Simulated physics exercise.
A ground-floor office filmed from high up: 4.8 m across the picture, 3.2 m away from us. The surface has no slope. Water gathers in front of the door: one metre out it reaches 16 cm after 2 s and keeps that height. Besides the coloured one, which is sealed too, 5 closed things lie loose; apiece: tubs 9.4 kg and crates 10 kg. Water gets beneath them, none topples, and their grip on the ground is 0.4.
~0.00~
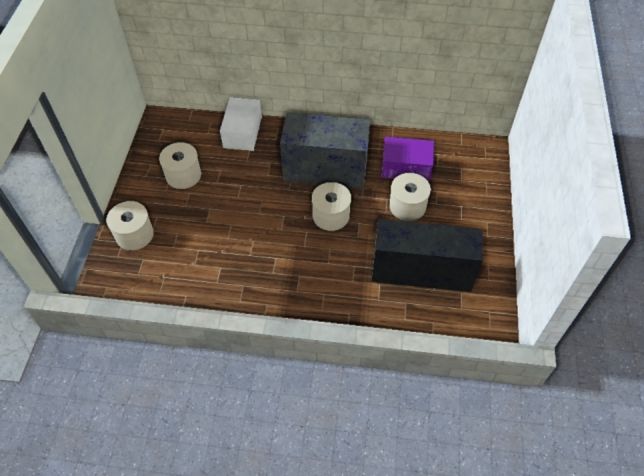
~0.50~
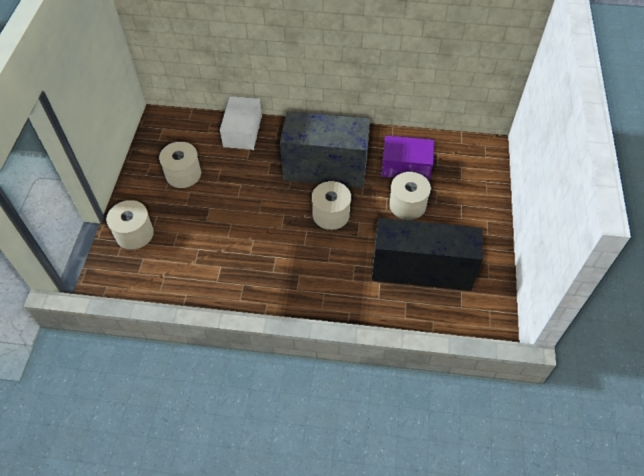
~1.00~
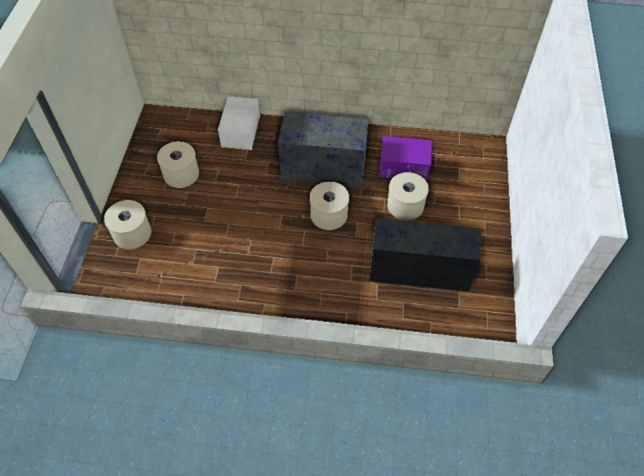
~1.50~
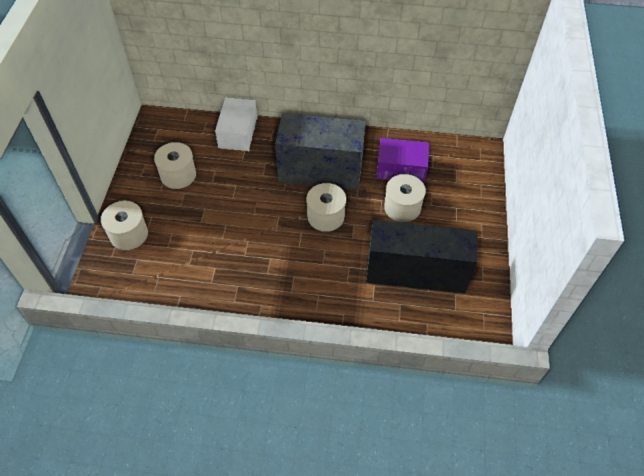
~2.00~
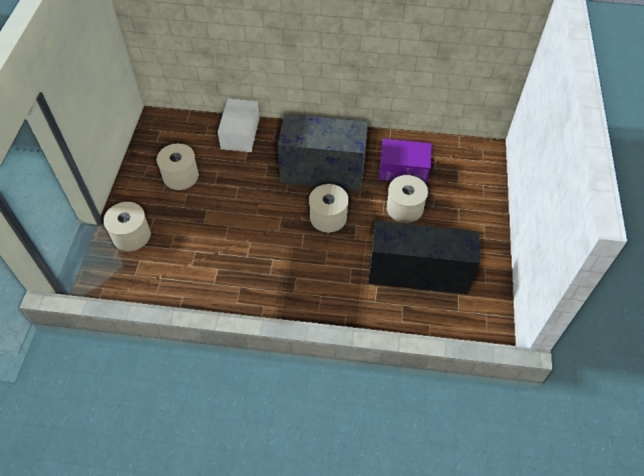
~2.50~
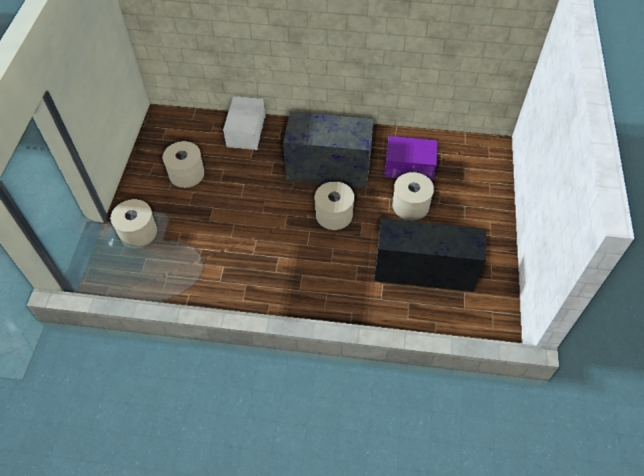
In a ground-floor office, water gathers outside, then spreads through the doorway across the wooden floor.
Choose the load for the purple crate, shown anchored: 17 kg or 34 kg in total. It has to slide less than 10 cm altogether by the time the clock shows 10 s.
I expect that the lower weight is enough.
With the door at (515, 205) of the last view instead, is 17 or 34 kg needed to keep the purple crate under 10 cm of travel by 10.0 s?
Then only the higher weight holds it.
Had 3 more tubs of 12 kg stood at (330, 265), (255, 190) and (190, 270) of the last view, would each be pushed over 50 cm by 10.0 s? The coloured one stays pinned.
In turn: Short of it, less, past it.
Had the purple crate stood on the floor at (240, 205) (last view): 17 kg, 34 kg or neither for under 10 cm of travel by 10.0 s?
Either load holds.
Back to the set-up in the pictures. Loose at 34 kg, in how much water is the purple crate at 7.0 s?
About 2 cm.
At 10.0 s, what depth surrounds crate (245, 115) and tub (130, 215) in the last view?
Roughly 3 and 5 cm.
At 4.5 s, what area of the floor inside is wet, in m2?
Roughly 7.5 m2.
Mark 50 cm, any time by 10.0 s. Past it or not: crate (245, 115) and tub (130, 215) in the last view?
In turn: Short of it, past it.
After 3.5 s the purple crate would be 0 cm from its start with 17 kg and 0 cm from its start with 34 kg; 0 cm of water round it then.
After 4.5 s the purple crate would be 0 cm from its start with 17 kg and 0 cm from its start with 34 kg; 0 cm of water round it then.
After 7.0 s the purple crate would be 0 cm from its start with 17 kg and 0 cm from its start with 34 kg; 2 cm of water round it then.
After 10.0 s the purple crate would be 0 cm from its start with 17 kg and 0 cm from its start with 34 kg; 6 cm of water round it then.
